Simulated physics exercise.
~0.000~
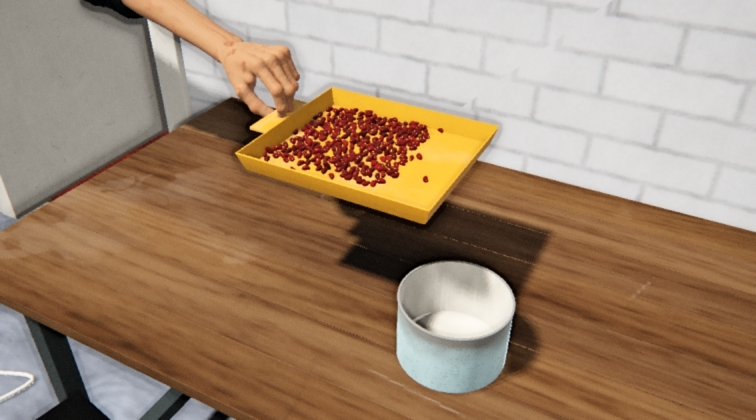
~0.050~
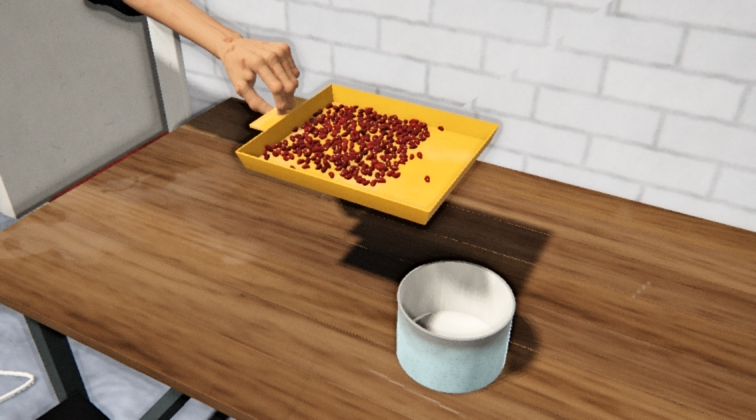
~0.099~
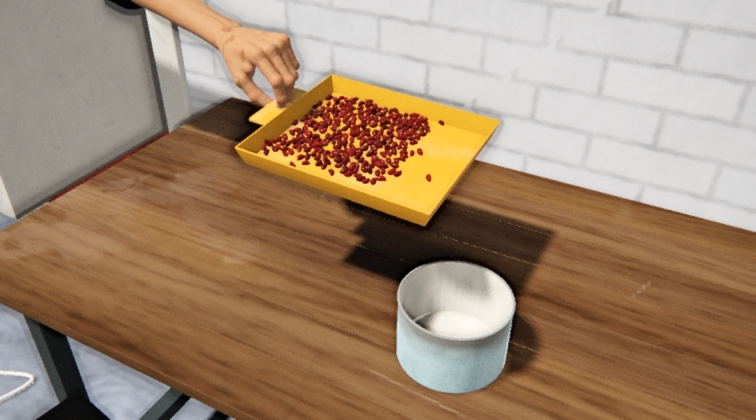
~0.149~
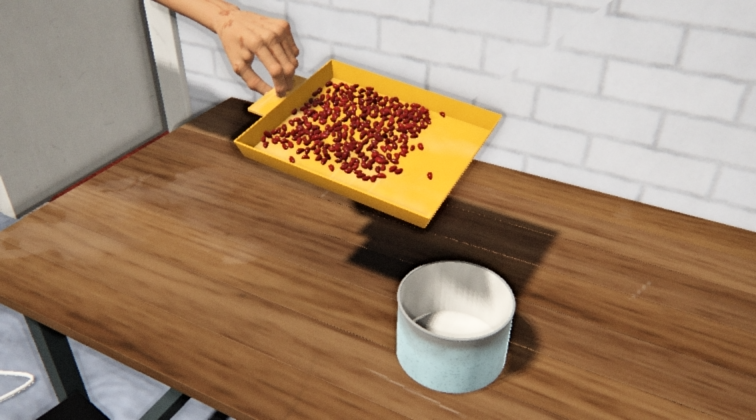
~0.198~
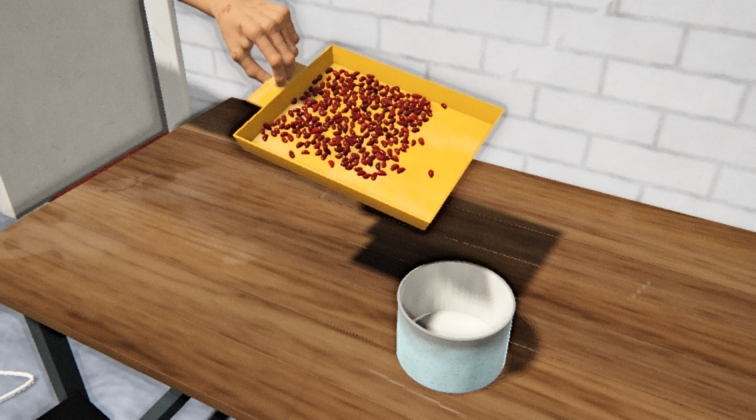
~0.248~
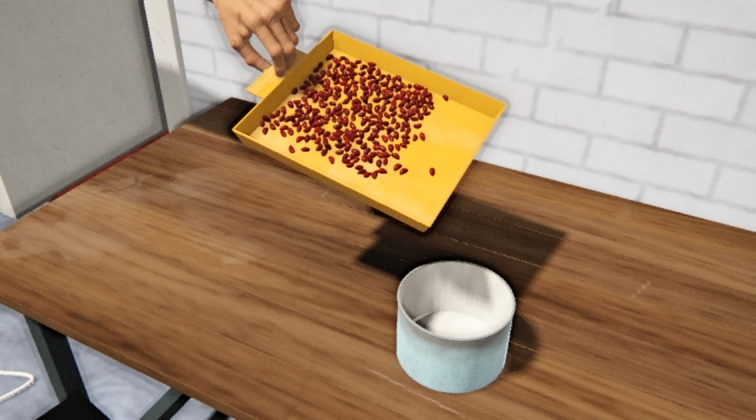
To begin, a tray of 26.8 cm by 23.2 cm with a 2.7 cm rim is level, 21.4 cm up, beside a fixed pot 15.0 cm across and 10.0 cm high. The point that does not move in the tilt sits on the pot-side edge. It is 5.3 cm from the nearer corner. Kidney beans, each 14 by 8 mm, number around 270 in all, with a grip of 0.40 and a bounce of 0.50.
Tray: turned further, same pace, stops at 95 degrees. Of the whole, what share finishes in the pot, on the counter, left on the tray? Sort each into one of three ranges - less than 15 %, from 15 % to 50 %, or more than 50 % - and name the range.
Ranges: Pot: More than 50 %; counter: From 15 % to 50 %; tray: Less than 15 %.
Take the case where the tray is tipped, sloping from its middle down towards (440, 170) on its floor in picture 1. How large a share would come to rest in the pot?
Estimate: Near 20 per cent.
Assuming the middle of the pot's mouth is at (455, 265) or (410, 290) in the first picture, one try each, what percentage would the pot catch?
5 % and 70 %.
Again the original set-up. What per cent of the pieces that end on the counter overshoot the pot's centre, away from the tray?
Share: Around 80 %.
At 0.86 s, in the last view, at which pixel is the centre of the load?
I reckon close to (426, 288).
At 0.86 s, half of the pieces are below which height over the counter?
Roughly 14 cm above the counter.
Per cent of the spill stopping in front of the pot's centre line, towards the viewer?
About 100 per cent.
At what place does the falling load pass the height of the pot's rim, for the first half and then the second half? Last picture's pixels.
Earlier half close to (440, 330), later half at (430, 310) in pixels.
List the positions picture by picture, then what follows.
Tray tilt 0 degrees, front corners at (244, 152) and (426, 206); middle of the pieces at (354, 143); pot at (456, 297), in the first frame.
Tray tilt 1 degrees, front corners at (244, 150) and (426, 206); middle of the pieces at (354, 141), in the second frame.
Tray tilt 4 degrees, front corners at (244, 146) and (426, 208), lowest corner right front; middle of the pieces at (354, 135), in the third frame.
Tray tilt 9 degrees, front corners at (243, 140) and (426, 212), lowest corner right front; middle of the pieces at (354, 127), in the fourth frame.
Tray tilt 14 degrees, front corners at (242, 134) and (426, 215), lowest corner right front; middle of the pieces at (354, 120), in the fifth frame.
Tray tilt 19 degrees, front corners at (242, 128) and (427, 219), lowest corner right front; middle of the pieces at (355, 112); pot at (456, 297). Its pace works out near 100 degrees a second, in the sixth frame.
After 0.61 s, tilt 56 degrees; the tray holds 100 %, the pot 0 %.
After 0.86 s, tilt 81 degrees; the tray holds 35 %, the pot 25 %.
After 1.21 s, tilt 95 degrees; the tray holds 0 %, the pot 70 %.
By 2.4 s all is still; pot 75 %, counter 25 %, tray 0 %.
